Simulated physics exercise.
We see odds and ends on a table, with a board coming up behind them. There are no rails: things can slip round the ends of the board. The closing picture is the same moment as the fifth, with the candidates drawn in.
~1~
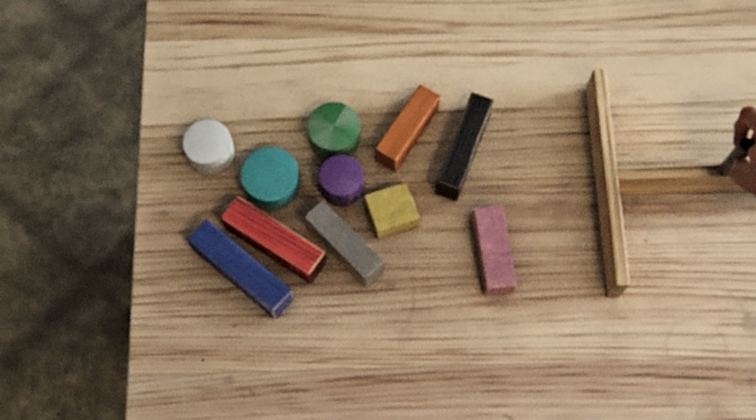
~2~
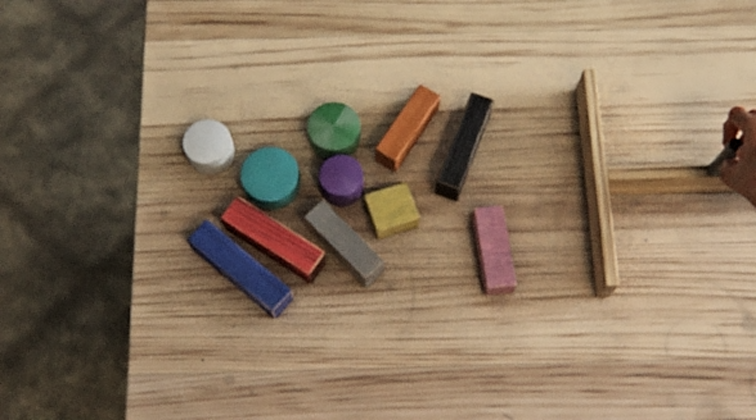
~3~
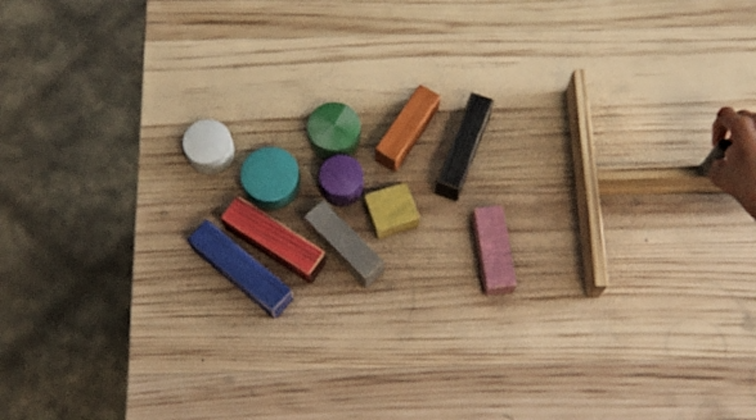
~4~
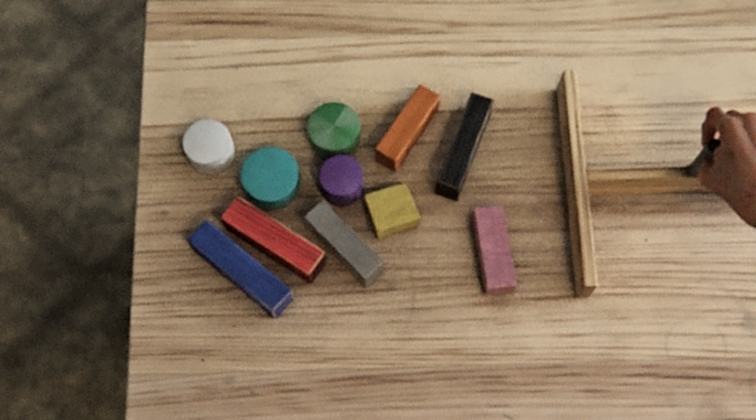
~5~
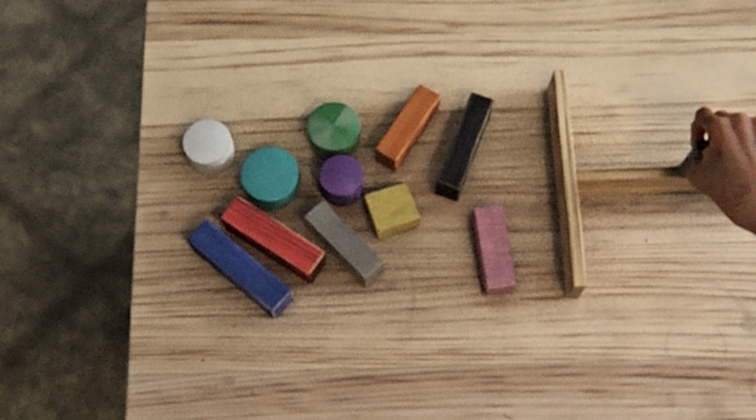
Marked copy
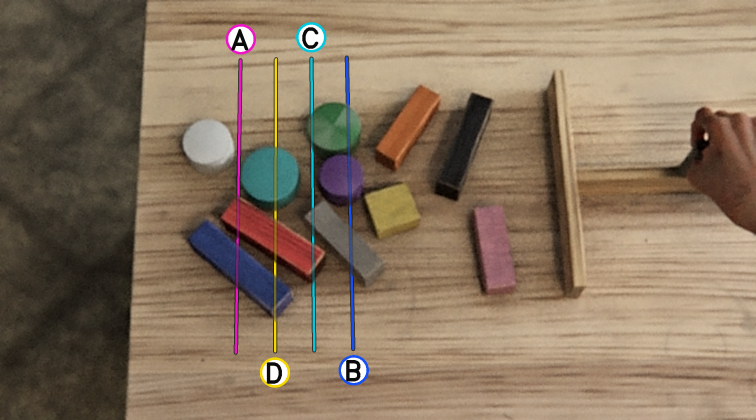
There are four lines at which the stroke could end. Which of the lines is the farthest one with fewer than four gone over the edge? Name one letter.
It should halt at A.
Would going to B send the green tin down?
By then, no.
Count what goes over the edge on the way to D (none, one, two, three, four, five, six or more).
In all, none.
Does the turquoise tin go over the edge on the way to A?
By then, yes.
On the copy, A at (238, 199); B at (350, 196); C at (313, 197); D at (276, 198).
On A. First, board (451, 177); orange stick (395, 129); pink bar (430, 252).
Then, board (330, 181); white tin (187, 144); turquoise tin (207, 189).
Finally, board (239, 183); white tin over the edge; turquoise tin over the edge; two fallen.
By contrast, B is within the limit but short; C is within the limit but short; D is within the limit but short.
